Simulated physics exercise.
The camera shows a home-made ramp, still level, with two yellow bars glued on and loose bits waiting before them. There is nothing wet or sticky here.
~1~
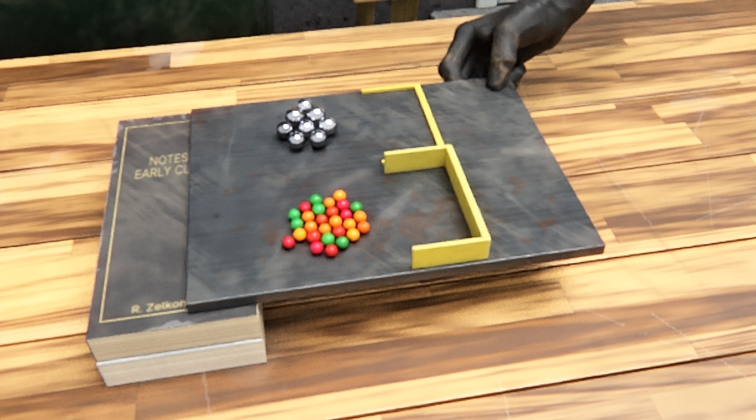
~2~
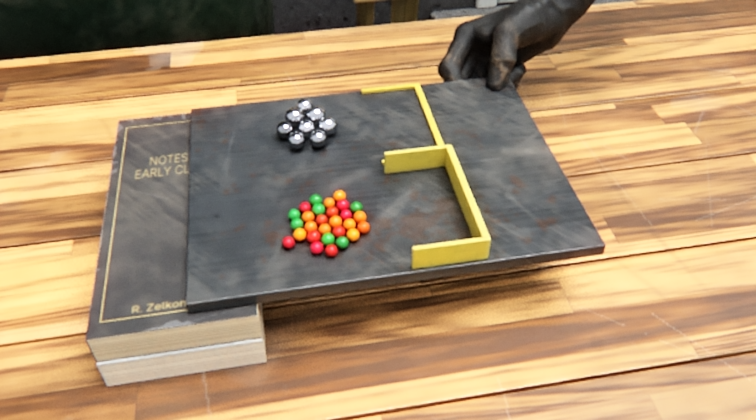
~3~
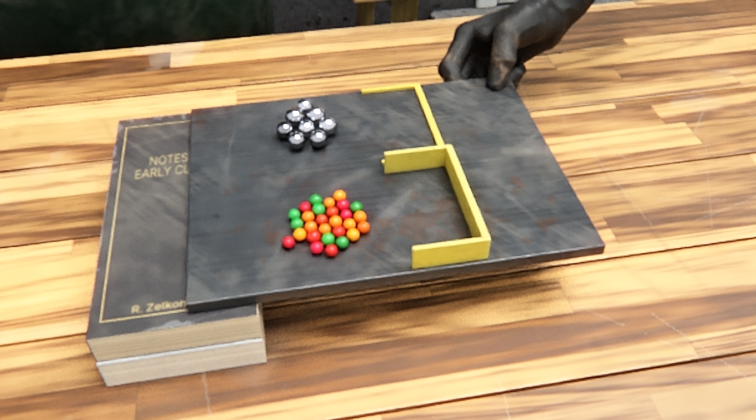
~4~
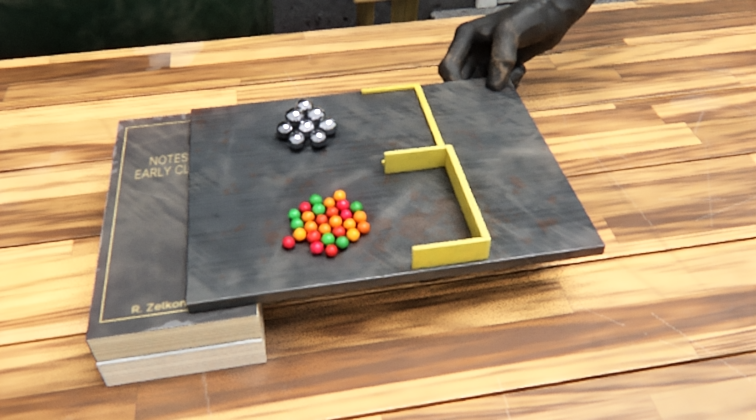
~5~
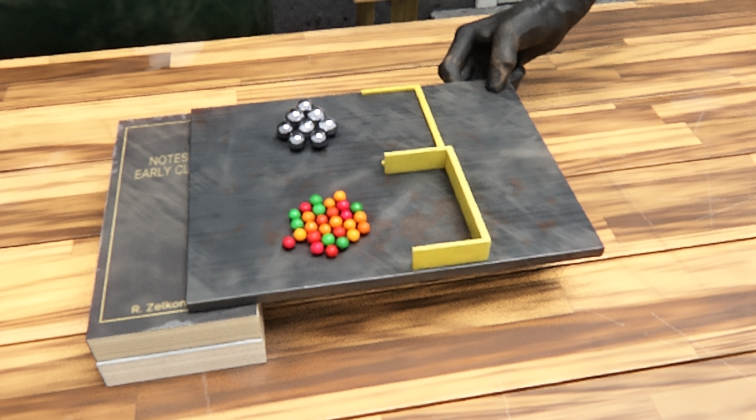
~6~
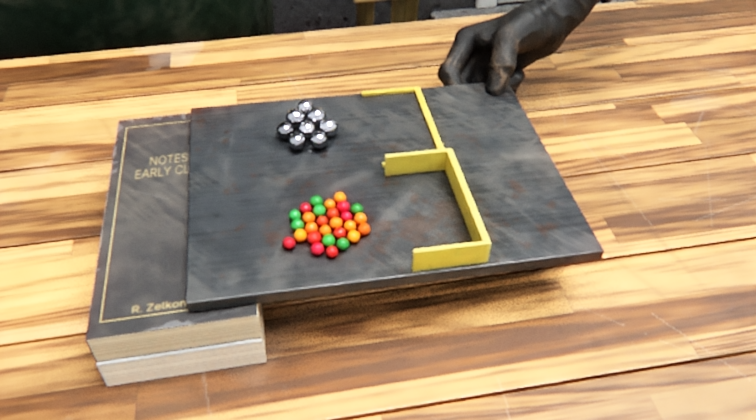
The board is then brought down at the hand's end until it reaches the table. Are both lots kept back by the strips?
At the end, I think the near handful will be restrained by its barrier, I think the far handful will pass beyond its barrier.
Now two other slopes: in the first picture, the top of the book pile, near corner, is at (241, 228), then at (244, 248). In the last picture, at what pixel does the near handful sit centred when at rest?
One: (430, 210). Two: (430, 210).
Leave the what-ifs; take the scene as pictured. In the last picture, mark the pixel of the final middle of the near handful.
Its centre ends up around (441, 235).
Then, 0.30 s later than the last frame, board sloping at 7°; near handful on its way down; far handful on its way down.
Then, 0.62 s later than the last frame, board sloping at 12°; near handful has reached its bar; far handful has reached its bar.
Then, 1.01 s later than the last frame, board resting at 12°; near handful has reached its bar; far handful every one past its bar.
When it is over, board resting at 12°; near handful gathered behind its bar; far handful every one past its bar.
